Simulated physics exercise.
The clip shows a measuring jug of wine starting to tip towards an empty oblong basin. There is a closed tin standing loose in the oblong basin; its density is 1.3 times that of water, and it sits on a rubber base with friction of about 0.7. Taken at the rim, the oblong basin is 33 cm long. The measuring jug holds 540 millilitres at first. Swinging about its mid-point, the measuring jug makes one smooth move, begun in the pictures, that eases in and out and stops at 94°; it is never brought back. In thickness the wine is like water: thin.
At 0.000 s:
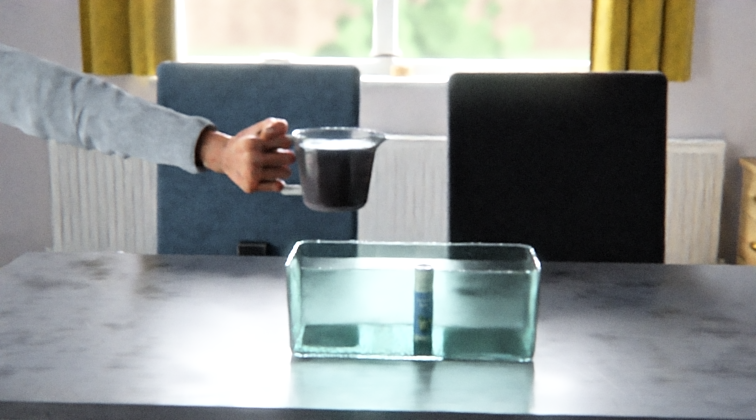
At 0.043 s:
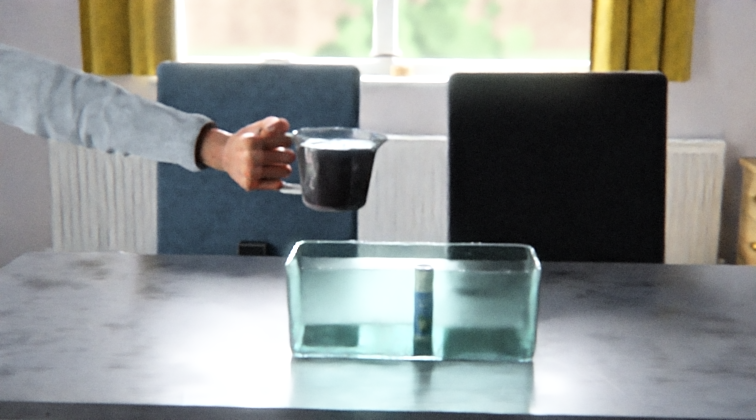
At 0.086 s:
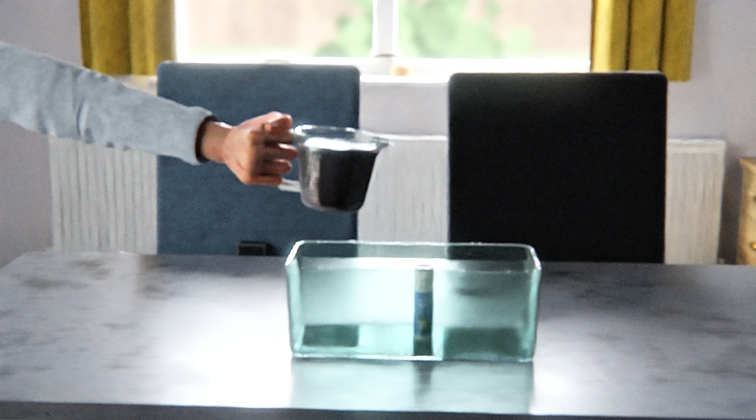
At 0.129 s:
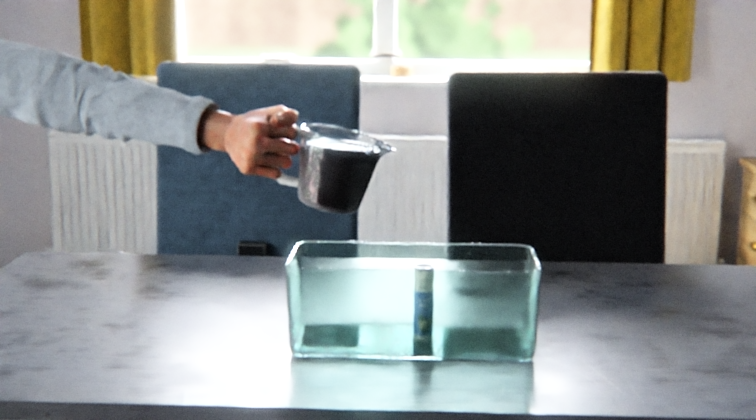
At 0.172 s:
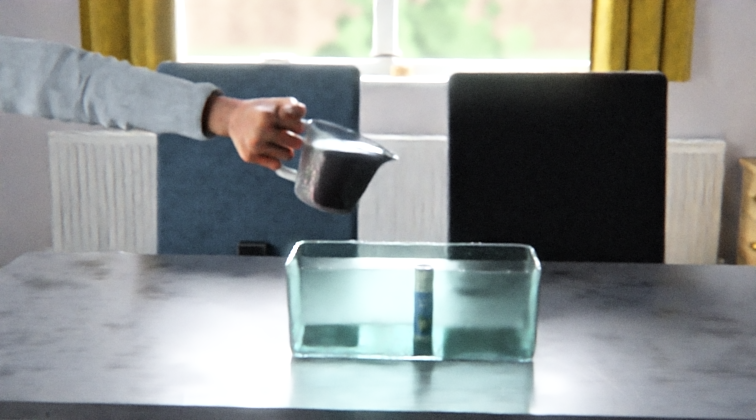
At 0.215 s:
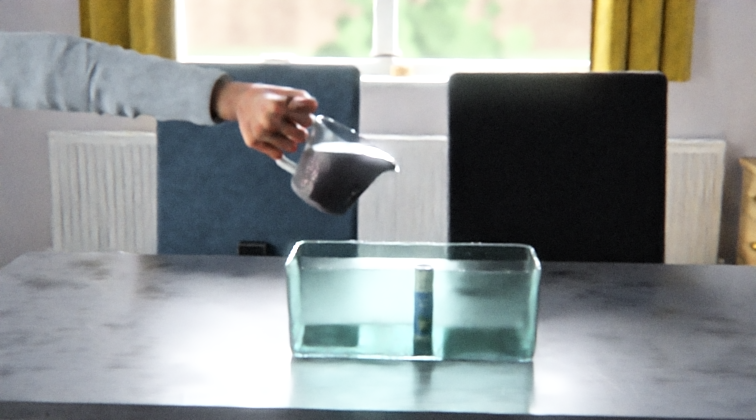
A hand in a pale grey sleeve reaches in from the left, holding a clear jug of dark liquid above an oblong, green-tinted glass basin with a small upright cylinder inside. The basin stands on a grey table, seen from the front by a still camera, with two dark chairs, a white radiator and a yellow-curtained window behind. The hand rises slightly and tilts the jug steadily rightward, bringing the liquid to its spout.
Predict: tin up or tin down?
You'll see it capsize.
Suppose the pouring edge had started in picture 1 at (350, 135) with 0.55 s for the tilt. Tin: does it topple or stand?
Result: Tin upright.
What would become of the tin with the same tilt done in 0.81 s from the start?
So the tin will tip over.
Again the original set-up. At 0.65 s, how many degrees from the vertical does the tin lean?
I'd say it is close to 10 degrees off upright.
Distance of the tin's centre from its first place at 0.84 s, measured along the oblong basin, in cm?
Around 7 cm.
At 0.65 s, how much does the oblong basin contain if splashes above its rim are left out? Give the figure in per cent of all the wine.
I reckon close to 78 per cent.
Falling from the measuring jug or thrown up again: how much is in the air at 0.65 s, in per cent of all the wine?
It comes to some 10 percent of the total.
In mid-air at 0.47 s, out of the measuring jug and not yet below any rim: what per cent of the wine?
Roughly 26 percent.
After 0.47 s the tilt is 89° and 47 per cent is still to pour; the tin stands where it began.
After 0.65 s the tilt is 94° and 12 per cent is still to pour; the tin leans 10°.
After 0.84 s the tilt is 94° and 2 per cent is still to pour; the tin lies on its side.
After 1.05 s the tilt is 94° and 0 per cent is still to pour; the tin lies on its side.
In the end the tin lies on its side.
